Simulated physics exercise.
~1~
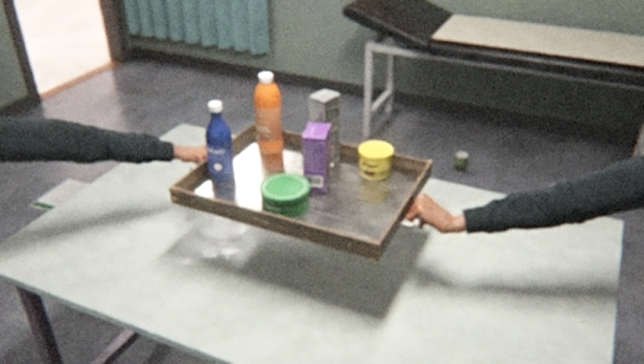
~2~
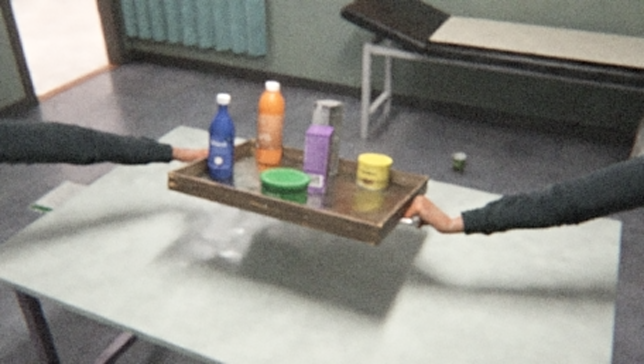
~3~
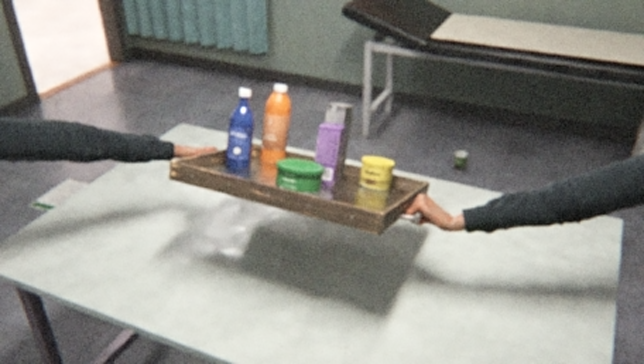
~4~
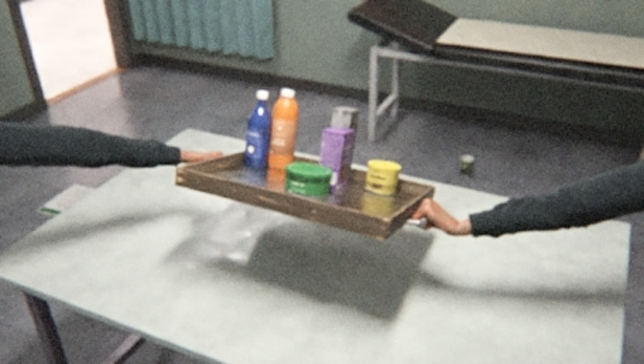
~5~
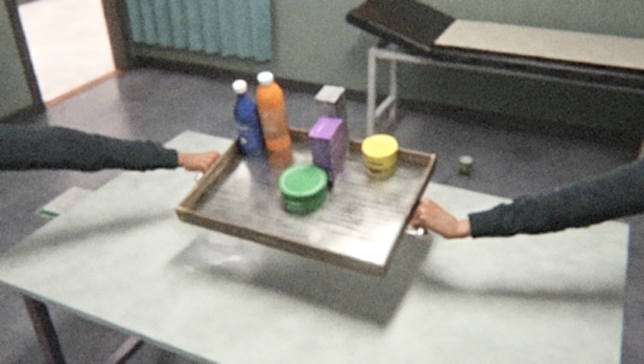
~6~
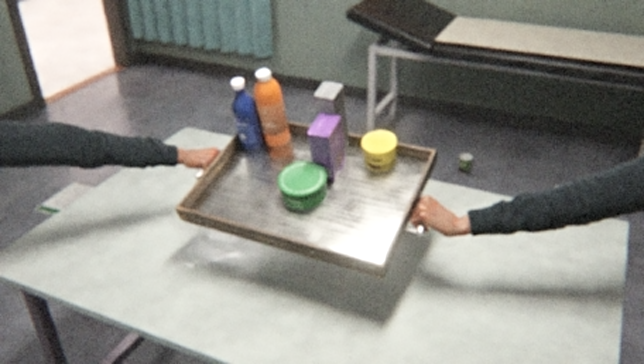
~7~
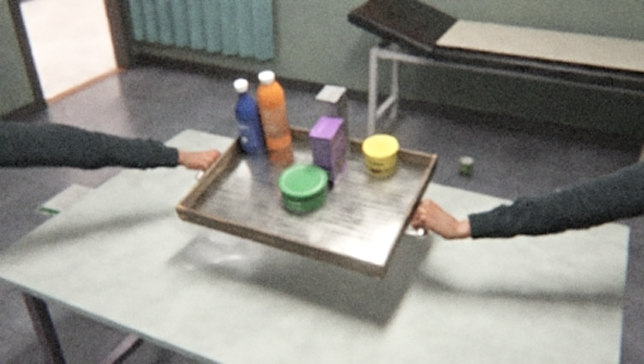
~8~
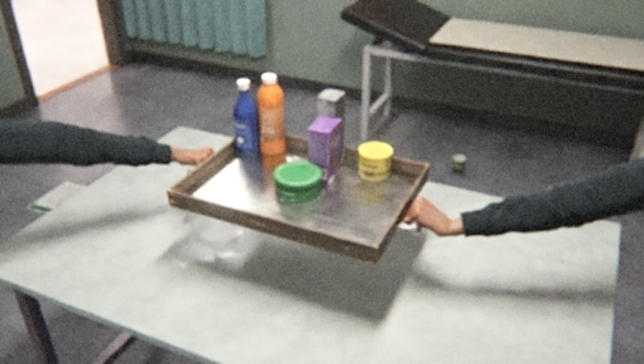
The footage shows two hands tilting a tray of bottles, tubs and cartons above a table, first dipping the far edge, then the near edge, before levelling it; the blue bottle shifts right beside the orange one, the green tub moves slightly right, and everything ends upright.
